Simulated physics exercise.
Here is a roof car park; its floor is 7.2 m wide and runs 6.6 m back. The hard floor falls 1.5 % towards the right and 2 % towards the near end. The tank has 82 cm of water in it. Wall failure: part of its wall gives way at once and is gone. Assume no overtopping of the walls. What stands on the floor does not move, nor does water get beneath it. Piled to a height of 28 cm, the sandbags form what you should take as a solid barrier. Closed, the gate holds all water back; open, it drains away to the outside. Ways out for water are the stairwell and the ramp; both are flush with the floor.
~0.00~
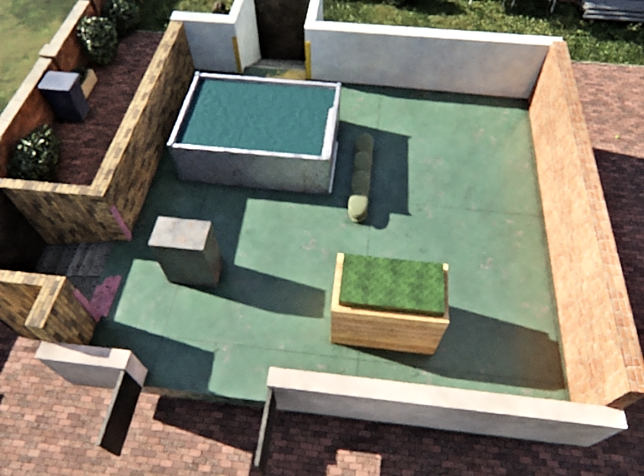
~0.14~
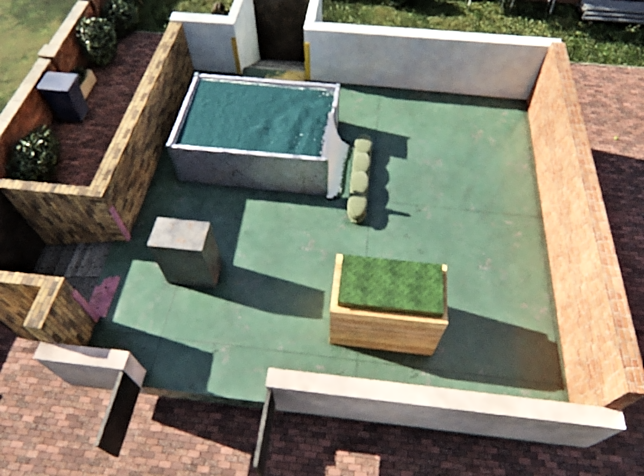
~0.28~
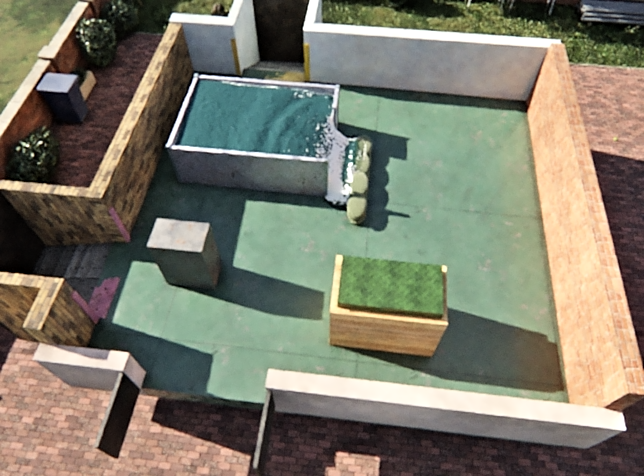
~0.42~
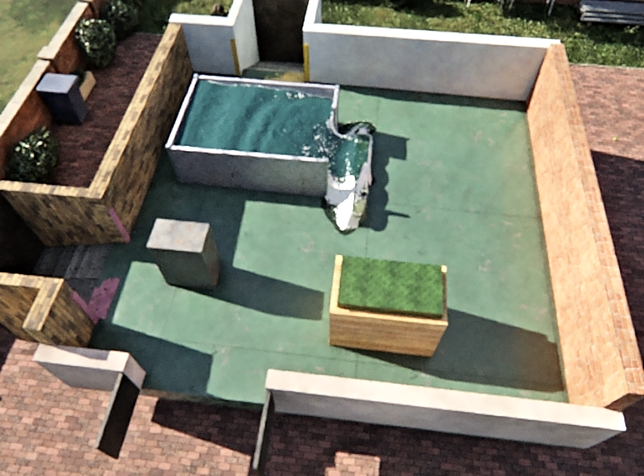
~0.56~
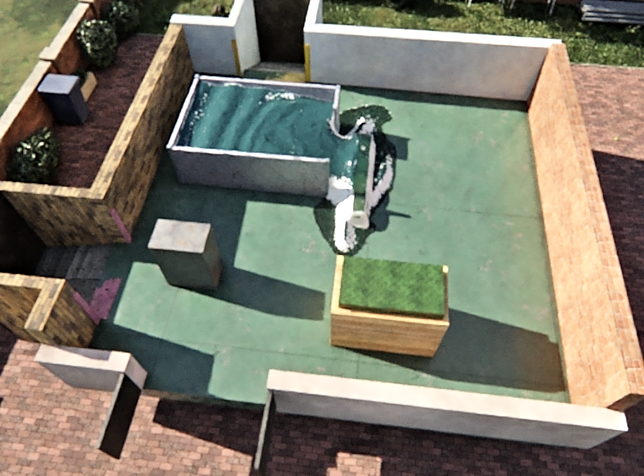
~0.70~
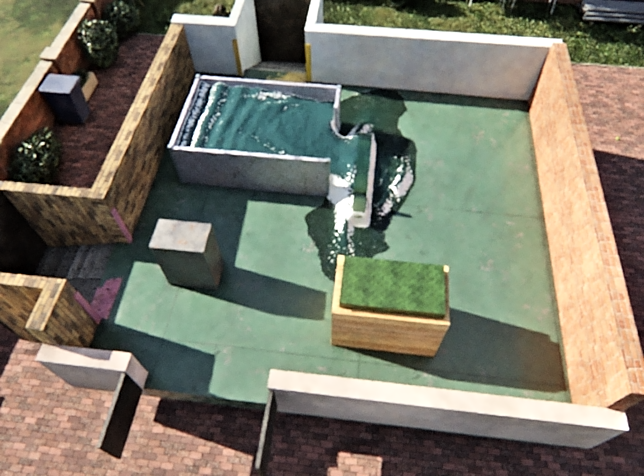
A walled green rooftop floor, edged by brick paving, is seen from high above by a still camera. A pale tank of teal water stands at the upper left beside a short row of rounded sandbags, with a grey block at left and a grass-topped wooden planter below. Water bursts from the tank's right end, surges against the bags, then spreads around both ends and towards the planter as the tank's level drops.
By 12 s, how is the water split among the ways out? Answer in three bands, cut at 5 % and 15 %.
Gate more than 15 %, stair shaft (marked yellow) under 5 %, basement ramp (marked pink) under 5 %.
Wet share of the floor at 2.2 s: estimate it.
Wet share: Near 65 percent.
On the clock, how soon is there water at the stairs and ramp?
Stairs: 2.0 s; ramp: 8.0 s.
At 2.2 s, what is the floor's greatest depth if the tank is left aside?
It tops out at some 53 cm.
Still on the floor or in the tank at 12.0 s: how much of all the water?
Some 74 in a hundred.
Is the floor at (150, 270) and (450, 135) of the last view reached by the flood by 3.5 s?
Not yet touched, then awash.
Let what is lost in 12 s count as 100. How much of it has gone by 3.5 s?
Roughly 20 per cent has gone by then.
After 1.4 s water covers 40 % of the floor and is deepest (63 cm) near (350, 173); gone so far, the gate 0 %, the stair shaft (marked yellow) 0 %, the basement ramp (marked pink) 0 %.
After 2.2 s water covers 65 % of the floor and is deepest (53 cm) near (350, 173); gone so far, the gate 1 %, the stair shaft (marked yellow) 0 %, the basement ramp (marked pink) 0 %.
After 3.5 s water covers 75 % of the floor and is deepest (35 cm) near (350, 173); gone so far, the gate 5 %, the stair shaft (marked yellow) 0 %, the basement ramp (marked pink) 0 %.
After 7.0 s water covers 85 % of the floor and is deepest (23 cm) near (350, 180); gone so far, the gate 13 %, the stair shaft (marked yellow) 1 %, the basement ramp (marked pink) 0 %.
After 12.0 s water covers 90 % of the floor and is deepest (18 cm) near (568, 423); gone so far, the gate 24 %, the stair shaft (marked yellow) 1 %, the basement ramp (marked pink) 1 %.
